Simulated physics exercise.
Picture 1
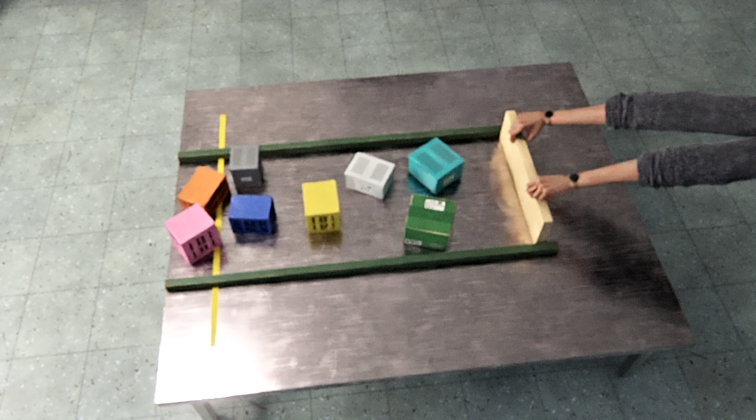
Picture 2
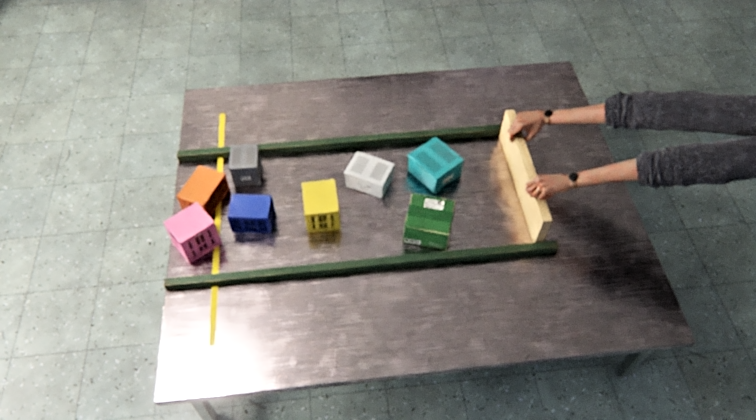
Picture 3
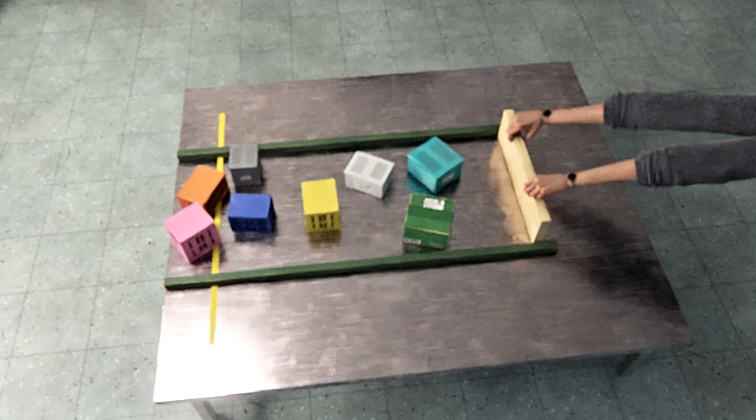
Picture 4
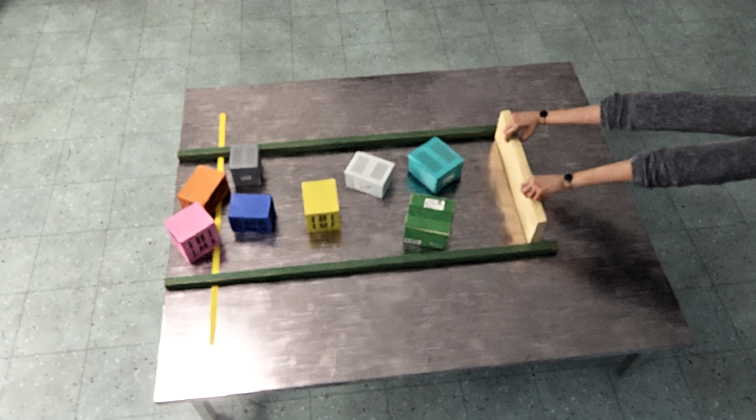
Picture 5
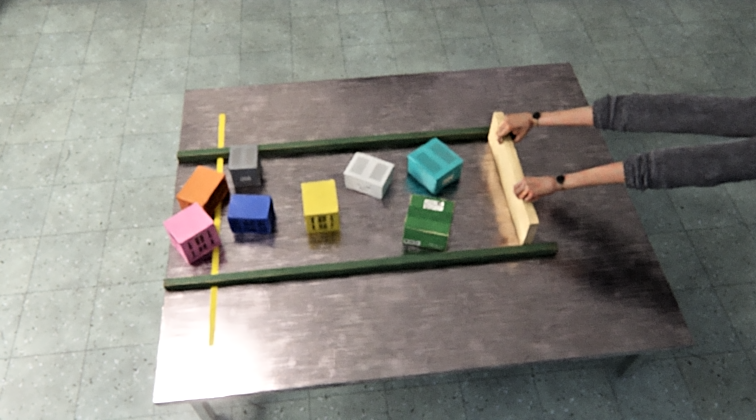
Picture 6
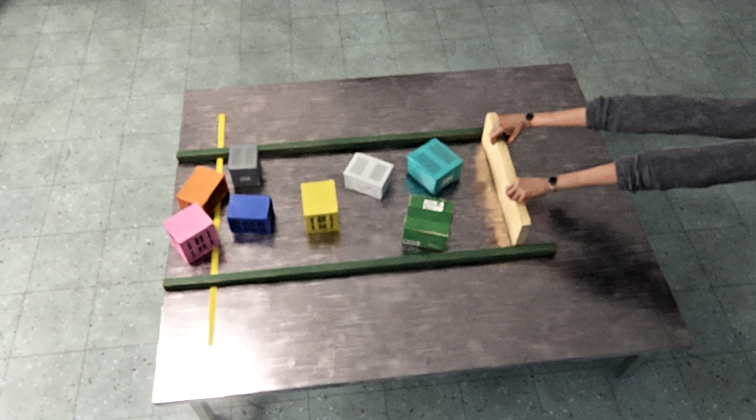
Two hands slide a wooden plank slightly left across a table scattered with colourful boxes.
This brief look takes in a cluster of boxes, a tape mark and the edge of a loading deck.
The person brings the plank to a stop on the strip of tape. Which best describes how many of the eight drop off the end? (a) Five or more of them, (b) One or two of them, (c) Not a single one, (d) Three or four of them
Five or more of them (a).
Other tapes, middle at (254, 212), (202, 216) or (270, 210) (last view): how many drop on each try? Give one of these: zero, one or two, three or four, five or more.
One after the other, the answers are one or two; 5 or more; one or two.
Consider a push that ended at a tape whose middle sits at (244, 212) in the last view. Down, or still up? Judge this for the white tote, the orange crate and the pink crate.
The white tote stays put. The orange crate ends up down. The pink crate stays put.
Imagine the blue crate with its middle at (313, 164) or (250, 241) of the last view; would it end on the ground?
In turn it comes down; comes down.
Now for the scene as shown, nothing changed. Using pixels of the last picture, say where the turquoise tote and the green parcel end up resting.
In the last picture they sit at about (197, 176) and about (190, 251).
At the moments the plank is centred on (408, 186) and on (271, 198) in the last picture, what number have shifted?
In order, the tallies are 3 and 8.
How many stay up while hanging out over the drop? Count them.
You'd get 0.
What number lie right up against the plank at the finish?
It is in contact with 3.
Early on, none off yet; pink crate at rest near (192, 233); orange crate at rest near (203, 193); grey tote at rest near (246, 166).
A while later, none off yet; pink crate at rest near (192, 233); orange crate travelled a little near (186, 196); grey tote travelled about its own width near (219, 167).
Finally, the number that fall off is five or more; lost, white tote, blue crate, grey tote, orange crate and pink crate.
